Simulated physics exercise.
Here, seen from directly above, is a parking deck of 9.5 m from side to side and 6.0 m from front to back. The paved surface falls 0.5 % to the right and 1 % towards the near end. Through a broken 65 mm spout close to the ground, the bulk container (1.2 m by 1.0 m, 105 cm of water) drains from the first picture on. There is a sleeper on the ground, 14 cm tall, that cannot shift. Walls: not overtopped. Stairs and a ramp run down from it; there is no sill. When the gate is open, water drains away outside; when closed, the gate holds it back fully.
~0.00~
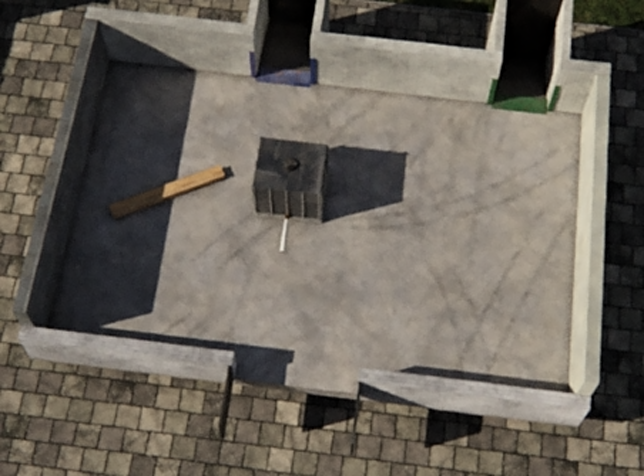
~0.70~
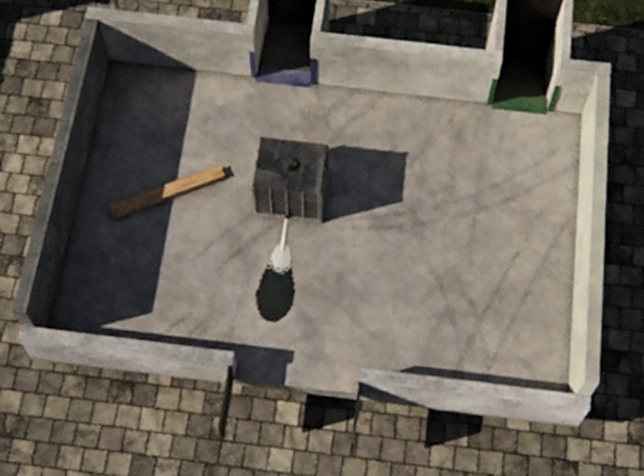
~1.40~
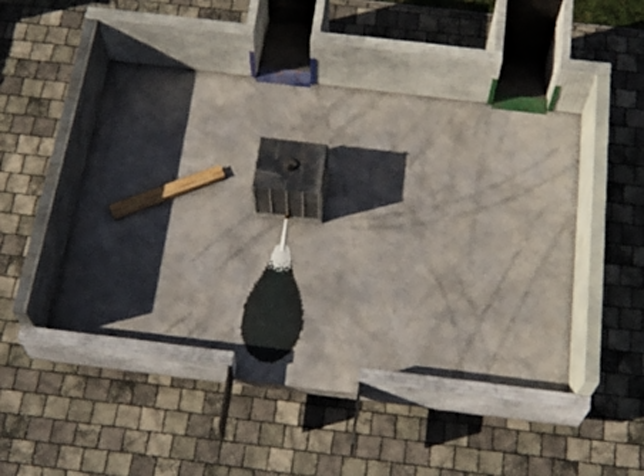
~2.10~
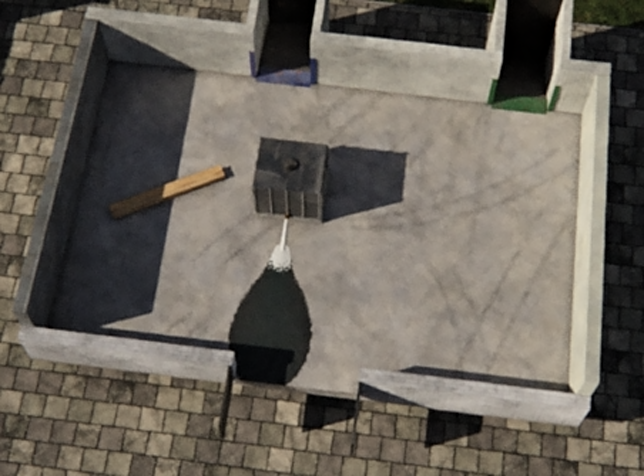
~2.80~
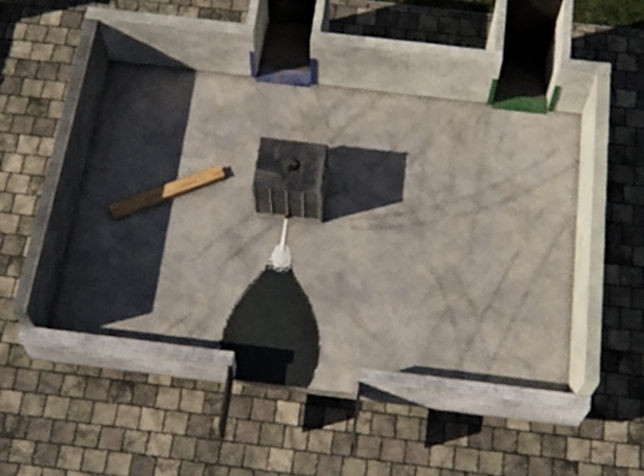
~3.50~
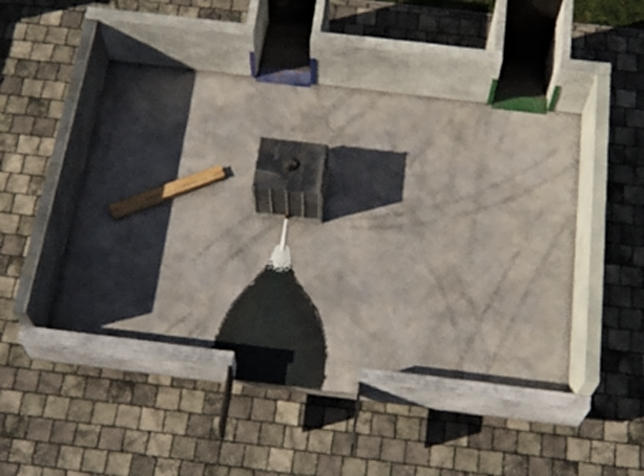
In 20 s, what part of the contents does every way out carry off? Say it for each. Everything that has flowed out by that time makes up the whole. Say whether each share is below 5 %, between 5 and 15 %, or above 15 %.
The gate opening carries off over 15 %. The flight of stairs down (marked green) carries off less than 5 %. The down ramp (marked blue) carries off less than 5 %.
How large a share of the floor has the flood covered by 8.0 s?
It comes to about 5 percent wet.
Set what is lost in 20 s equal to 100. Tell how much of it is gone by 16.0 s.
I'd say some 75 per cent by then.
After 5.0 s water covers 5 % of the floor and is deepest (2 cm) near (277, 259); gone so far, the gate opening 10 %, the flight of stairs down (marked green) 0 %, the down ramp (marked blue) 0 %.
After 8.0 s water covers 5 % of the floor and is deepest (2 cm) near (277, 259); gone so far, the gate opening 22 %, the flight of stairs down (marked green) 0 %, the down ramp (marked blue) 0 %.
After 12.0 s water covers 10 % of the floor and is deepest (2 cm) near (277, 259); gone so far, the gate opening 39 %, the flight of stairs down (marked green) 0 %, the down ramp (marked blue) 0 %.
After 16.0 s water covers 10 % of the floor and is deepest (2 cm) near (277, 259); gone so far, the gate opening 56 %, the flight of stairs down (marked green) 0 %, the down ramp (marked blue) 0 %.
After 20.0 s water covers 10 % of the floor and is deepest (2 cm) near (231, 365); gone so far, the gate opening 72 %, the flight of stairs down (marked green) 0 %, the down ramp (marked blue) 0 %.
